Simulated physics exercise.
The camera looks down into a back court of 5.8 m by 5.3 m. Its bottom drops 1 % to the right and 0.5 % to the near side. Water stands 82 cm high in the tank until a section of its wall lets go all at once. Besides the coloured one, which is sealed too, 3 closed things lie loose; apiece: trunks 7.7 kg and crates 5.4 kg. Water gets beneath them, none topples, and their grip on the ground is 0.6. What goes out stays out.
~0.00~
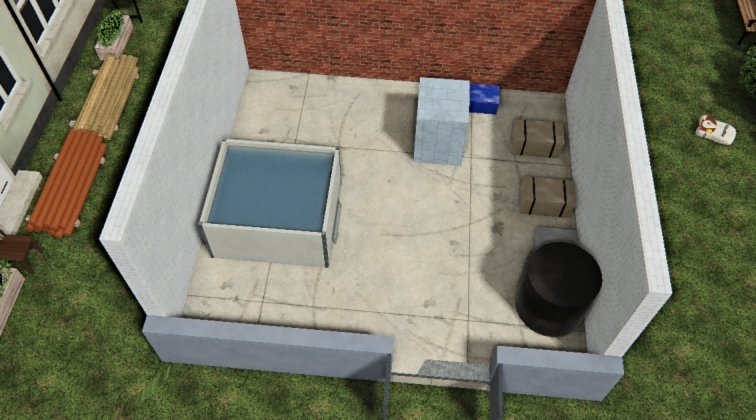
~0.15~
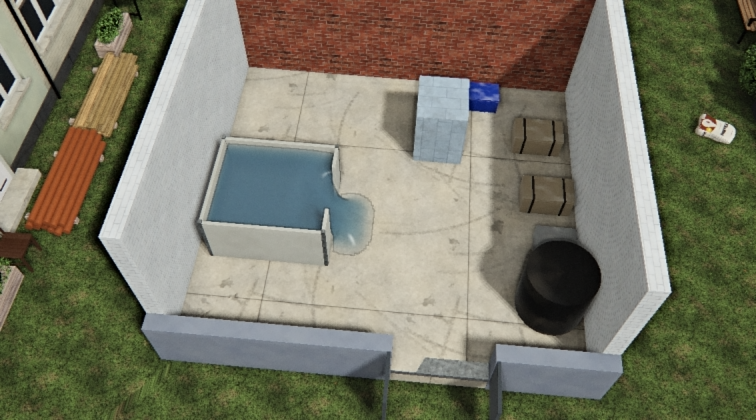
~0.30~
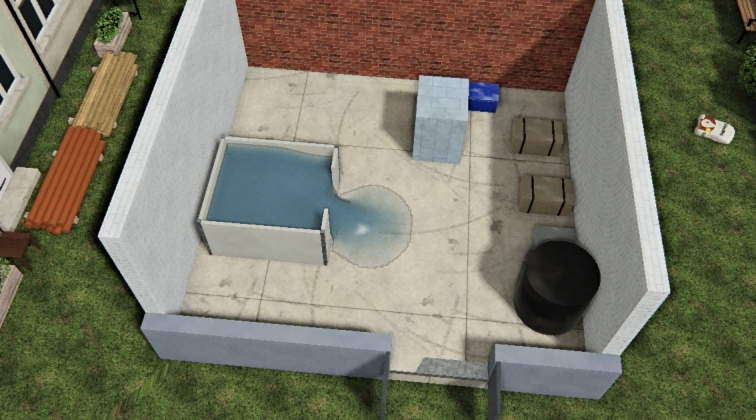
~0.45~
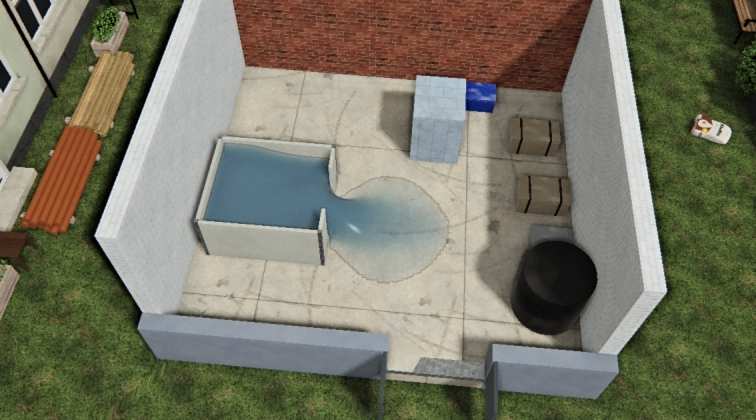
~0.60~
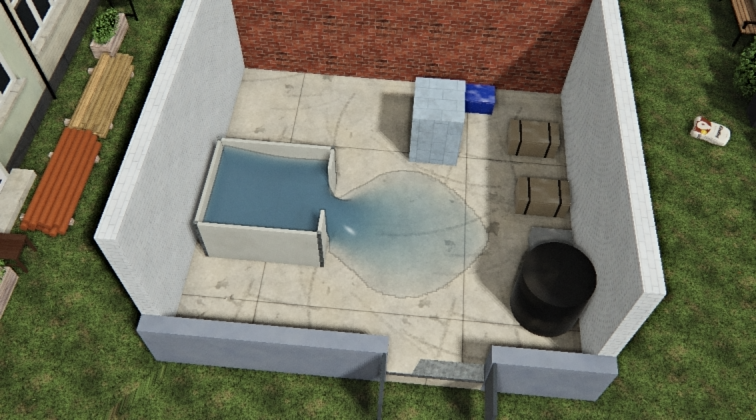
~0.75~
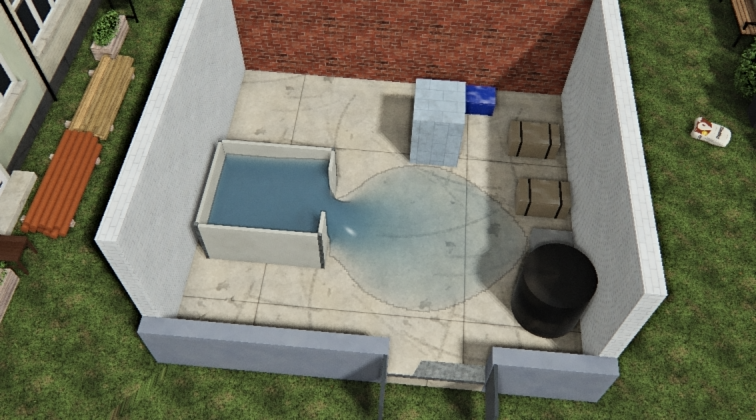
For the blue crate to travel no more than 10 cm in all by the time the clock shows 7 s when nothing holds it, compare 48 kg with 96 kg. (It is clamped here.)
Verdict: The lower weight is enough.
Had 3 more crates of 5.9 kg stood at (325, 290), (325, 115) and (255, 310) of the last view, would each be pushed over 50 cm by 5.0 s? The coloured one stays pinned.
In that order: Short of it, under, less.
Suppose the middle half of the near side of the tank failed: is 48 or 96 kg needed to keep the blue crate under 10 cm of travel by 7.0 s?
Then the smaller load will do.
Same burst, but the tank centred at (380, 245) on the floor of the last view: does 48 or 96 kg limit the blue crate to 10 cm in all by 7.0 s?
Then only the higher weight holds it.
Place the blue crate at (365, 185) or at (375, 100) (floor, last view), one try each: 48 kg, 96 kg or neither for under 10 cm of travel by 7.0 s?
In that order: Either load holds; the smaller is enough.
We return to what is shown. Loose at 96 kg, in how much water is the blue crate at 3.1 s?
About 5 cm.
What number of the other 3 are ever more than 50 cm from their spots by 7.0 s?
That makes 3.
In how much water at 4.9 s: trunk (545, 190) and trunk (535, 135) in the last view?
About 14 and 15 cm.
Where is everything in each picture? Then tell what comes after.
In the first picture, the blue crate at (482, 93), on the bottom; 2.5 m2 under water; 0 of 4 have shifted.
In the second picture, the blue crate at (482, 91), on the bottom; 3.1 m2 under water; 0 of 4 have shifted.
In the third picture, the blue crate at (481, 91), on the bottom; 4.0 m2 under water; 0 of 4 have shifted.
In the fourth picture, the blue crate at (478, 91), on the bottom; water covers 5.1 m2; 0 of 4 have shifted.
In the fifth picture, the blue crate at (478, 93) rests on the ground; 6.5 m2 under water; 0 of 4 have shifted.
In the sixth picture, the blue crate at (478, 94) rests on the ground; 8.3 m2 under water; 0 of 4 have shifted.
After 1.4 s the blue crate would be 0 cm from its start with 48 kg and 0 cm from its start with 96 kg; 0 cm of water round it then.
After 3.1 s the blue crate would be 0 cm from its start with 48 kg and 0 cm from its start with 96 kg; 5 cm of water round it then.
After 4.9 s the blue crate would be 0 cm from its start with 48 kg and 0 cm from its start with 96 kg; 11 cm of water round it then.
After 7.0 s the blue crate would be 0 cm from its start with 48 kg and 0 cm from its start with 96 kg; 10 cm of water round it then.
